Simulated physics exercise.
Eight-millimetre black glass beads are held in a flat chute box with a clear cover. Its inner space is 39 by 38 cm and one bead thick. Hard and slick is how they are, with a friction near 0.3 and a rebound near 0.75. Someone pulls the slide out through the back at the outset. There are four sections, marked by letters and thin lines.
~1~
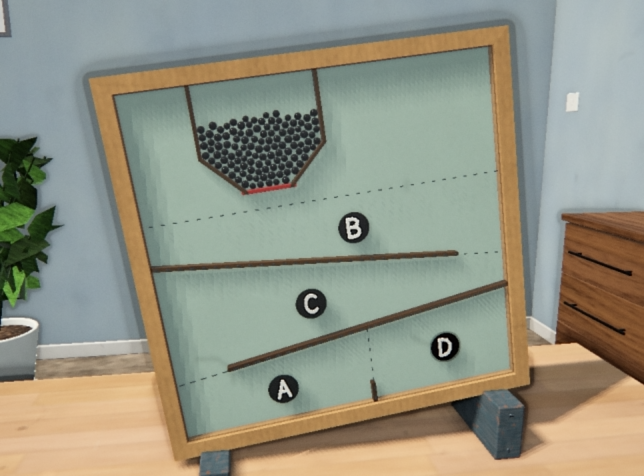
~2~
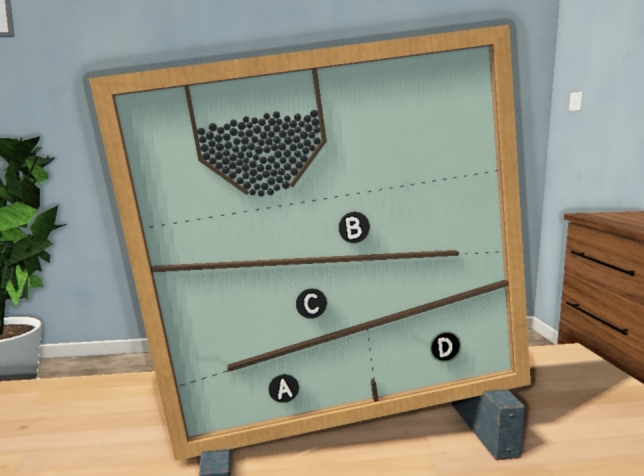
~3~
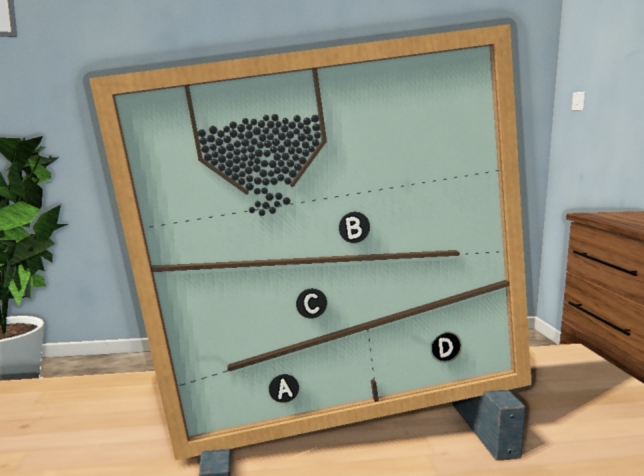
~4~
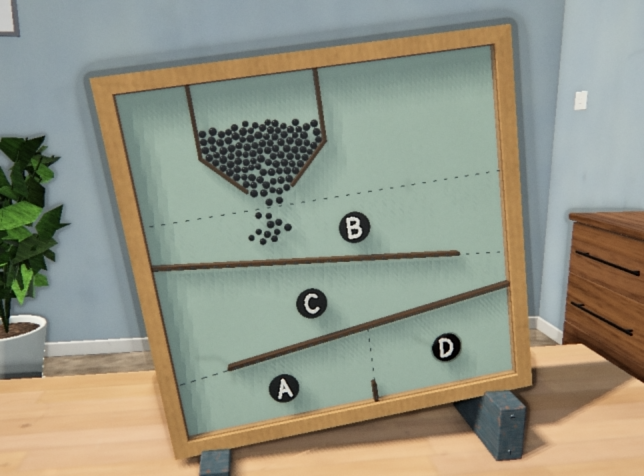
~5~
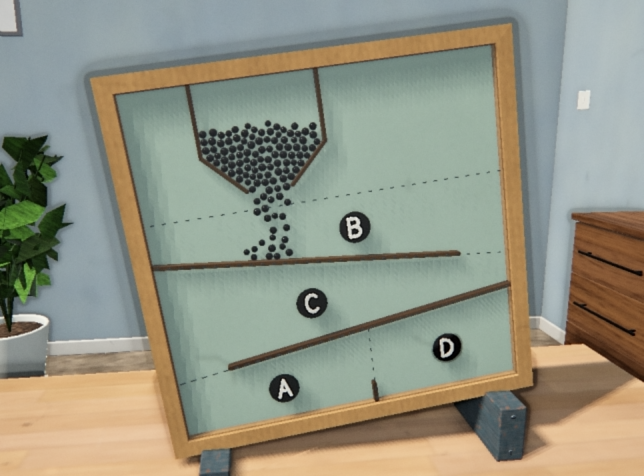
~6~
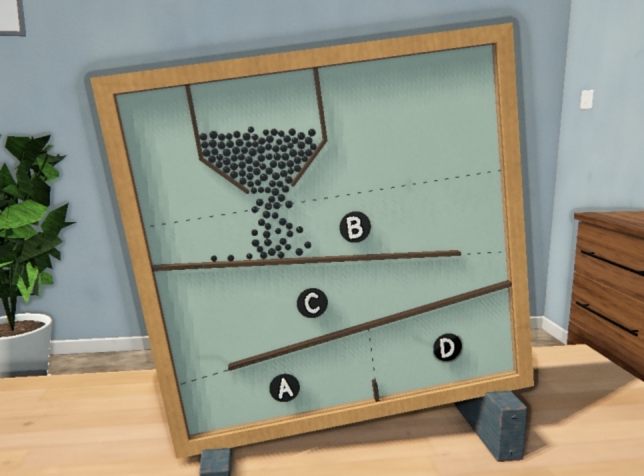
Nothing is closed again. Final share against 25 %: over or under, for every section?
A: Under; B: Over; C: Under; D: Under.
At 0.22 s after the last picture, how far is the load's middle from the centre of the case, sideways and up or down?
Offset: Approx. 7 cm left, 2 cm above.
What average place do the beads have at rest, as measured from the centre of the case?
Left: About 6 cm; below: About 1 cm.
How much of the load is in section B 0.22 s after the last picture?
Around 75 percent.
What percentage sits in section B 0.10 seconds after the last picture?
I'd say close to 45 in a hundred.
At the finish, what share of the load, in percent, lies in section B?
Something close to 95 in a hundred ends up there.
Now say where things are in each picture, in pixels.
In the first picture, tilted 8° anticlockwise; about 120 beads; beads' middle (259, 149); A (284, 389), B (354, 228), C (311, 304), D (445, 347); slide (243, 193) to (295, 185).
In the second picture, beads' middle (259, 150); 4 out, lowest bead (261, 193).
In the third picture, beads' middle (259, 153); 11 out, lowest bead (262, 213).
In the fourth picture, beads' middle (261, 159); 18 out, lowest bead (263, 242).
In the fifth picture, beads' middle (262, 168); 26 out, lowest bead (254, 257).
In the sixth picture, beads' middle (264, 178); 37 out, lowest bead (231, 258); wall ends (458, 253), (230, 367), (375, 383), (187, 83) to (247, 191), (293, 184) to (315, 65).
Then, 0.10 s later than the last picture, the beads' middle is 8 cm left of and 5 cm above the centre; B 45 %.
Then, 0.22 s later than the last picture, the beads' middle is 7 cm left of and 2 cm above the centre; B 75 %.
Then, 0.45 s later than the last picture, the beads' middle is 5 cm left of and level with the centre; B 100 %.
All still 2.9 s after it, A 5 %, B 95 %, C 0 %, D 0 %.
